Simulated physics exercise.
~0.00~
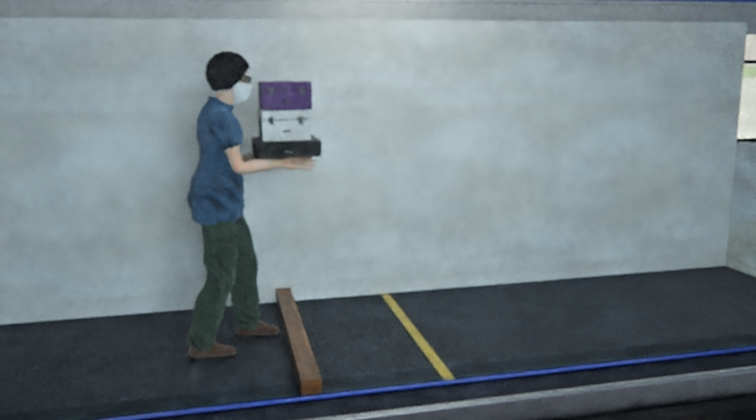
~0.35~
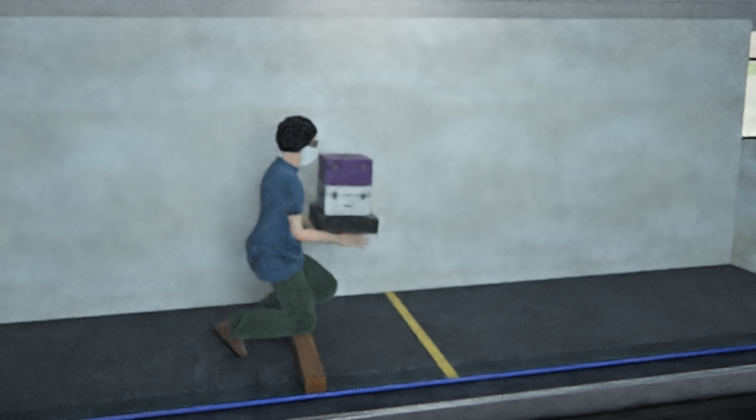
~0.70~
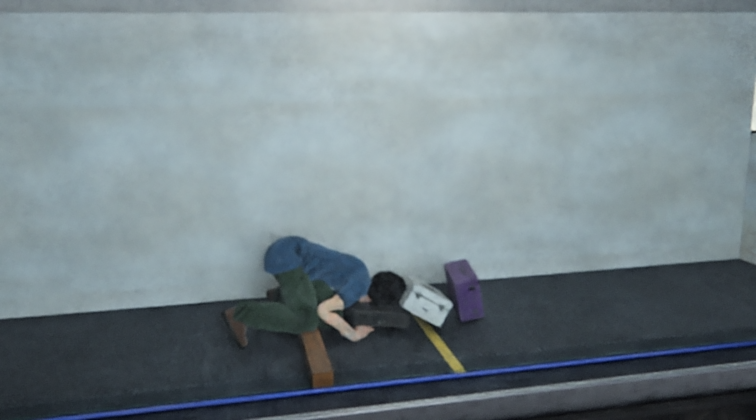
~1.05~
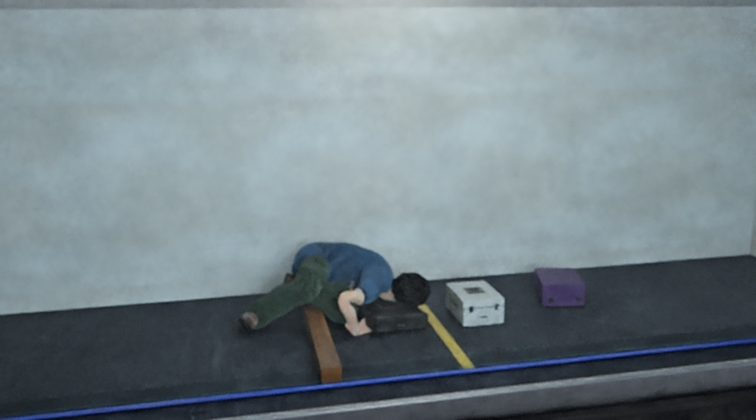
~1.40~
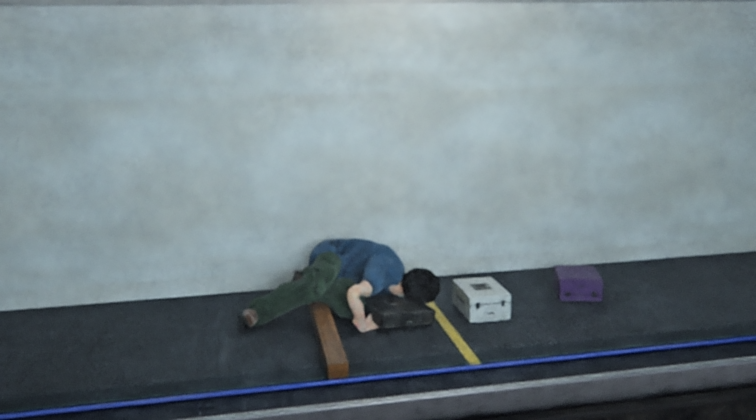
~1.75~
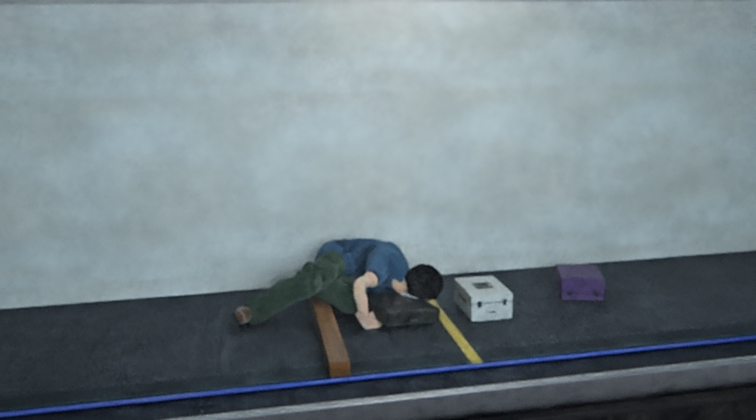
We see a masked person carrying a stack of purple, white and black boxes pitch forward over a low brown beam and collapse; the purple and white boxes tumble right beyond the yellow line, while the black box and the person's head end up short of it.
